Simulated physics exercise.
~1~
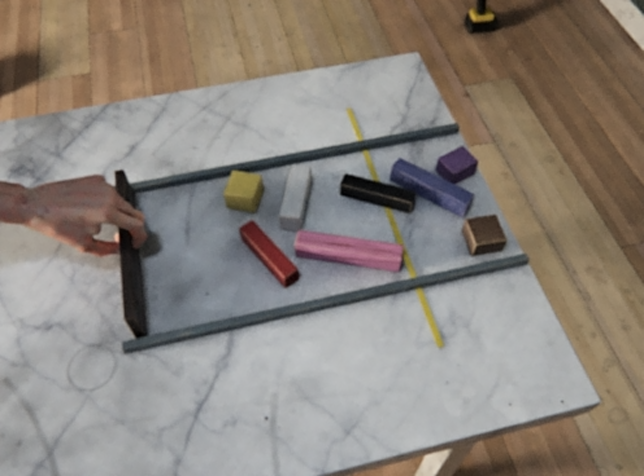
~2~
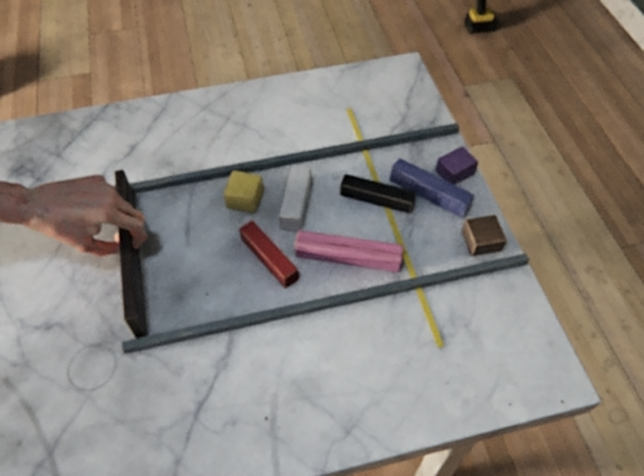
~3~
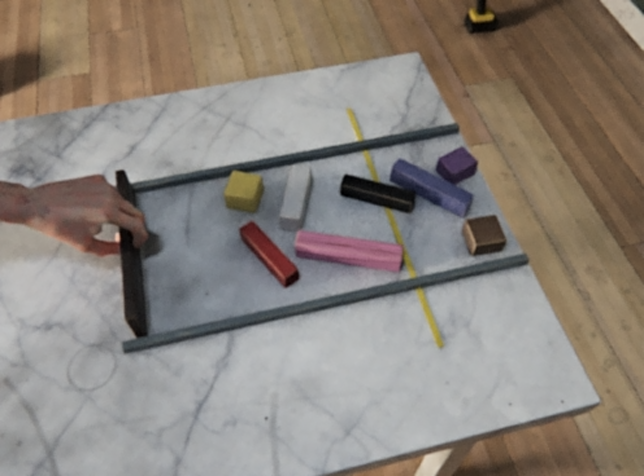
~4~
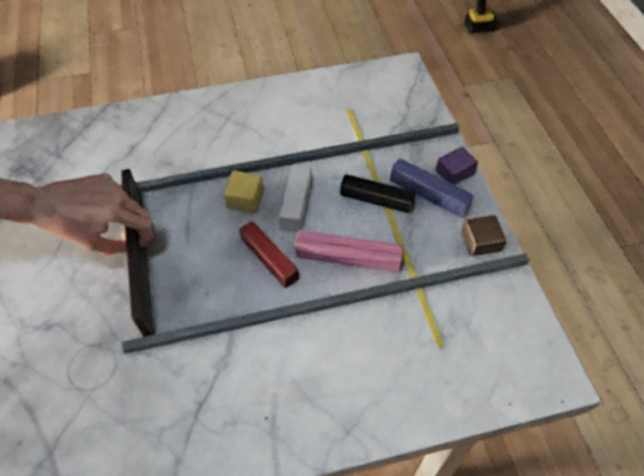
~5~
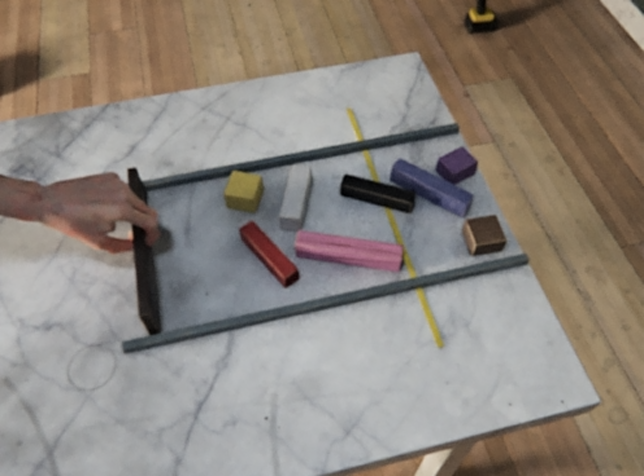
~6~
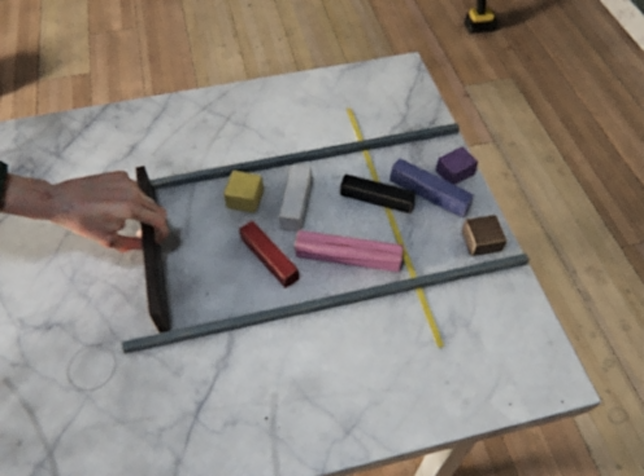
On a marble tabletop, a hand slid a dark board slightly to the right between two rails, while the eight colourful blocks and sticks, spread around a yellow tape line, stayed still.
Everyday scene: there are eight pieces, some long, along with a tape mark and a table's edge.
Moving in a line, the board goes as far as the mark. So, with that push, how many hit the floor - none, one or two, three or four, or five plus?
I'd say none.
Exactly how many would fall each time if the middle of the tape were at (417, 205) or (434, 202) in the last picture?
Tallies: 2, 3.
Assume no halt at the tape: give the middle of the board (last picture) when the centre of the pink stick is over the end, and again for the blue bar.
When the pink stick crosses, the middle is near (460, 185); when the blue bar crosses, near (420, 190).
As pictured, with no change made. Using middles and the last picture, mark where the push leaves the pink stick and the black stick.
The pink stick at (460, 228), the black stick at (455, 198).
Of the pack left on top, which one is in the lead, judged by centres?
Brown block.
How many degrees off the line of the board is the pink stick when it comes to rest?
Near 45 degrees.
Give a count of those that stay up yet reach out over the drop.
2 in all.
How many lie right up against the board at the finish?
It's 2.
Soon after, none off yet; purple block at rest near (457, 166); brown block at rest near (484, 235); blue bar at rest near (430, 188).
In the end, the number that fall off is zero.
